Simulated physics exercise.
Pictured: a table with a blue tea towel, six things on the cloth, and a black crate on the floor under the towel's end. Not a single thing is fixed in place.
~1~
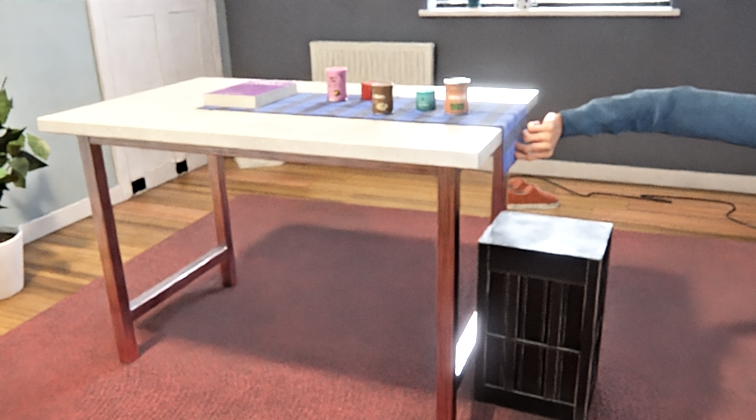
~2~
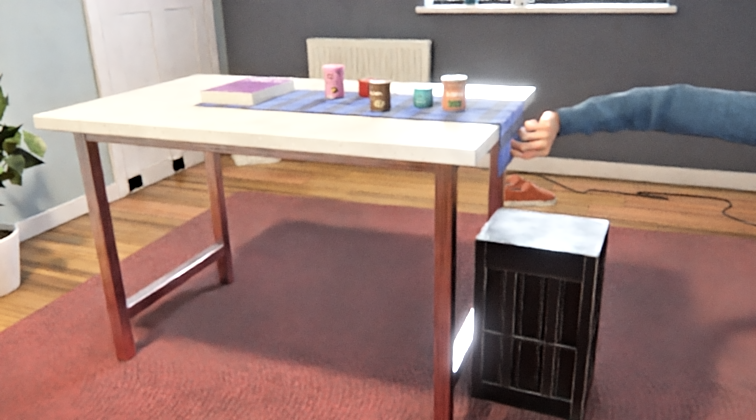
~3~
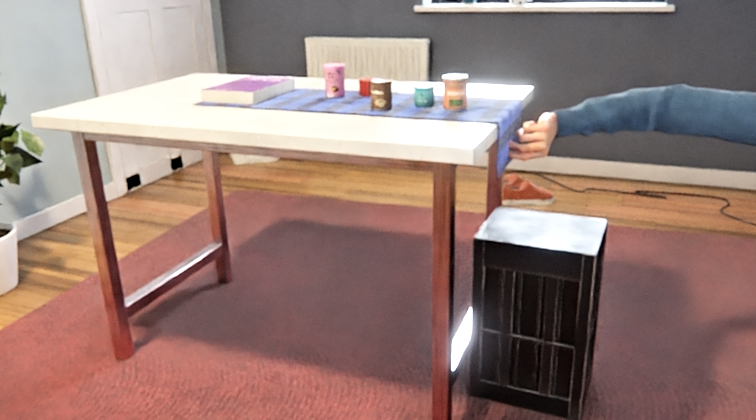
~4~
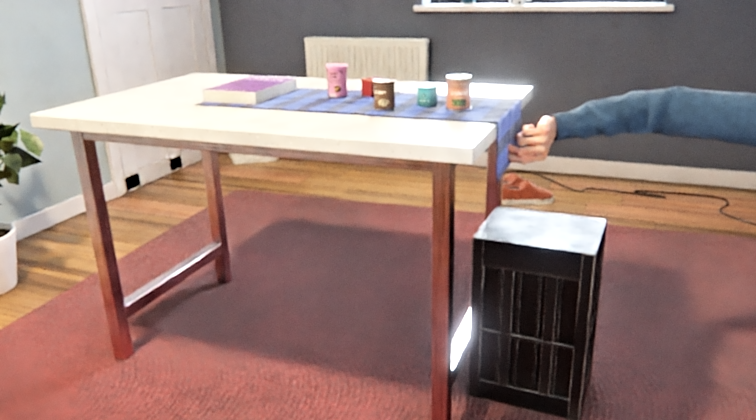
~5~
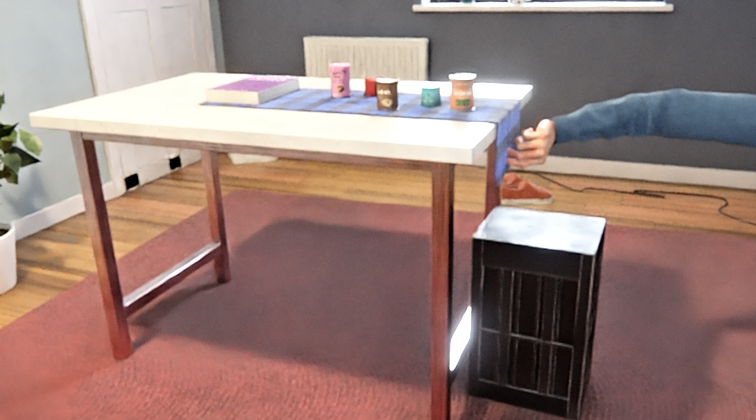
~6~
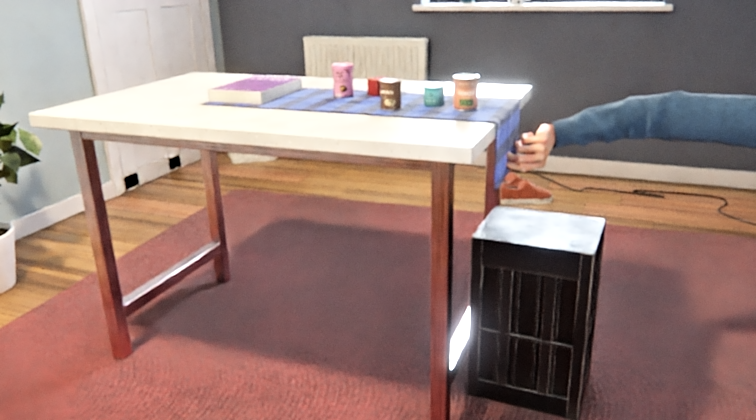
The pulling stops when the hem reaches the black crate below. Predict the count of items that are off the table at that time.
Well, the number that leaves the top comes to exactly one there.
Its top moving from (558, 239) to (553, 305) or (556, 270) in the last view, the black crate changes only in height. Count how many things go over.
Count: 3, then 2.
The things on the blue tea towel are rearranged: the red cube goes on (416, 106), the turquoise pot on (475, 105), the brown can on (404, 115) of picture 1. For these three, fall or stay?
Red cube: Still on; turquoise pot: Off; brown can: Still on.
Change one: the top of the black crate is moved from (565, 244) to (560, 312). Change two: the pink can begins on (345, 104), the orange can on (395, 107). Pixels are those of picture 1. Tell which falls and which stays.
Outcome for the pink can: It stays. Outcome for the orange can: It is lost.
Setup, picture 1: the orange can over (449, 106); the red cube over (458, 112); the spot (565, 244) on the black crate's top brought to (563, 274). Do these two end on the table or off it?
So the orange can leaves, and the red cube leaves.
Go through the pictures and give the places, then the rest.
In the first picture, hem (502, 180); orange can (457, 80); turquoise pot (426, 90); brown can (382, 84); red cube (372, 83); pink can (336, 69); top of the crate (565, 244).
In the second picture, hem (496, 178); orange can (454, 77).
In the third picture, hem (497, 180); turquoise pot (424, 86).
In the fourth picture, hem (496, 184); brown can (384, 80); top of the crate (559, 239).
In the fifth picture, hem (494, 188); red cube (376, 78).
In the sixth picture, hem (494, 191); orange can (466, 76); turquoise pot (434, 86); brown can (391, 80); red cube (379, 78); pink can (342, 64).
Soon after, hem near (507, 196); all still up.
After that, hem on the crate; orange can gone.
In the end, hem on the crate; orange can gone. It carries off one.
